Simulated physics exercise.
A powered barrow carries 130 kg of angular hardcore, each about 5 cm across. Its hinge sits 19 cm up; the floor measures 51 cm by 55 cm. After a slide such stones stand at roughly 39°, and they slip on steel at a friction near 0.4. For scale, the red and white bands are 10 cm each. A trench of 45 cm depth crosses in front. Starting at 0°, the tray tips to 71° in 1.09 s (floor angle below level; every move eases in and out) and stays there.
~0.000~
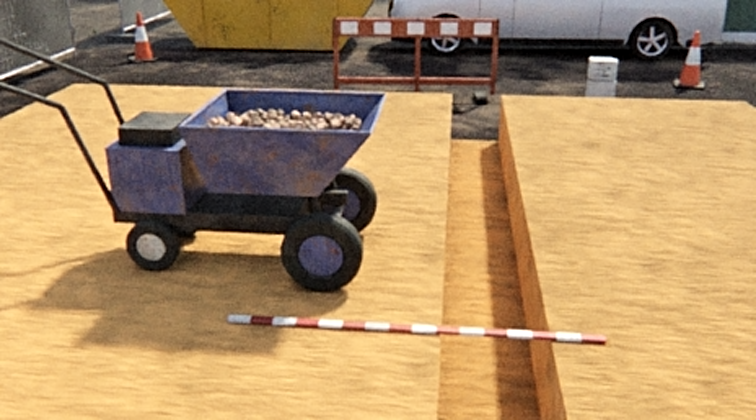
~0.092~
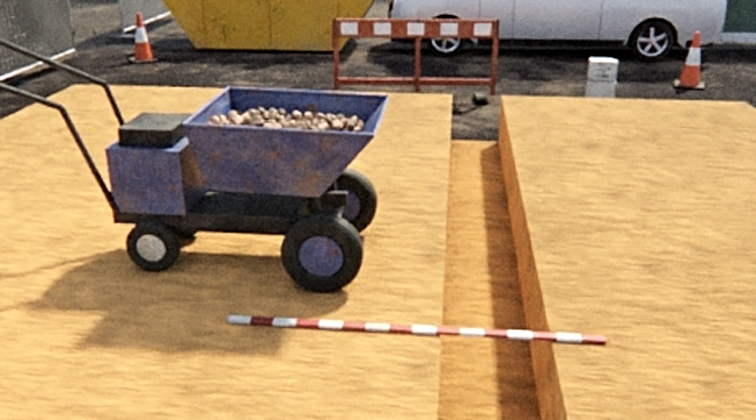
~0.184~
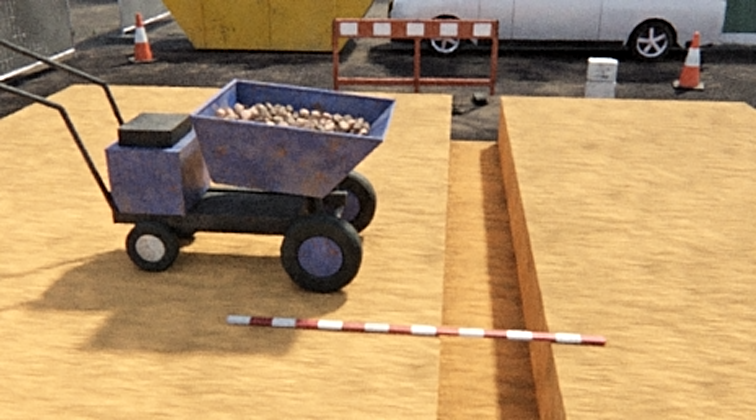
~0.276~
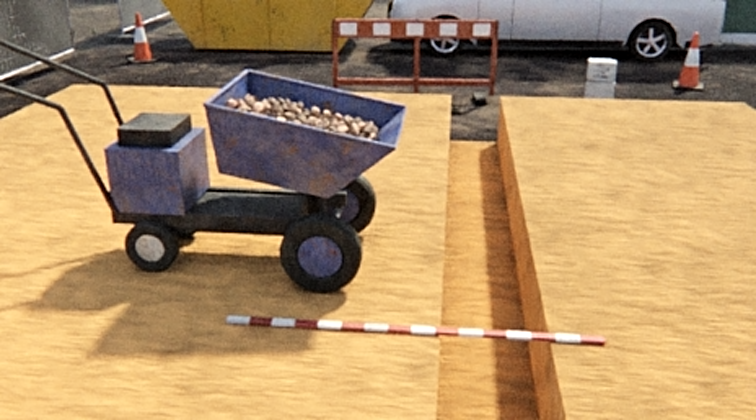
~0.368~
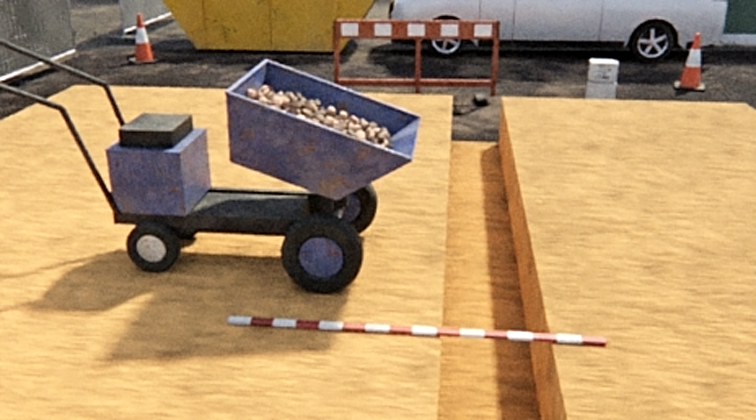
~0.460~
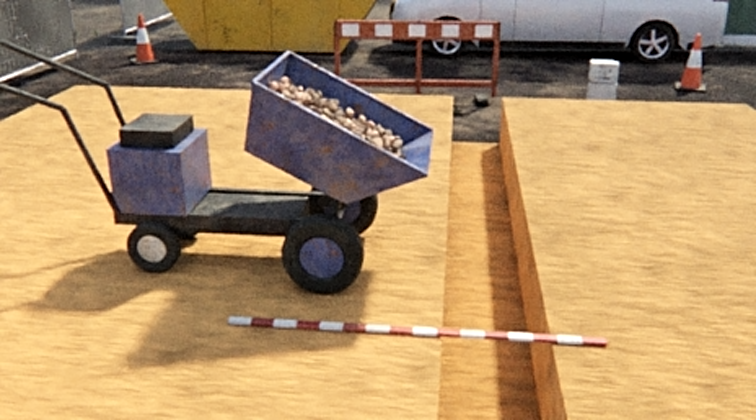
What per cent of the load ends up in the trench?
Roughly 88 per cent ends in the trench.
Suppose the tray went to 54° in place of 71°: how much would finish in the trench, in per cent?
Then about 15 per cent.
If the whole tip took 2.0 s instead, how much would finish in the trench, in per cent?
In that case some 90 per cent.
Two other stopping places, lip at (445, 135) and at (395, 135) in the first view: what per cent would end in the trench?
First some 45, then 85 per cent.
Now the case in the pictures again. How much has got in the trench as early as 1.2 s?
Some 20 per cent.
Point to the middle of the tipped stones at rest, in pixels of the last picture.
Around (493, 337).
After 0.8 s the floor is at 60°; 100 % in the tray; the foremost stones are at (447, 201).
After 1.2 s the floor is at 71°; 78 % in the tray, 22 % in the trench; the foremost stones are at (534, 329).
After 1.5 s the floor is at 71°; 45 % in the tray, 55 % in the trench; the foremost stones are at (551, 301).
After 3.5 s the floor is at 71°; 12 % in the tray, 88 % in the trench; the foremost stones are at (562, 308).
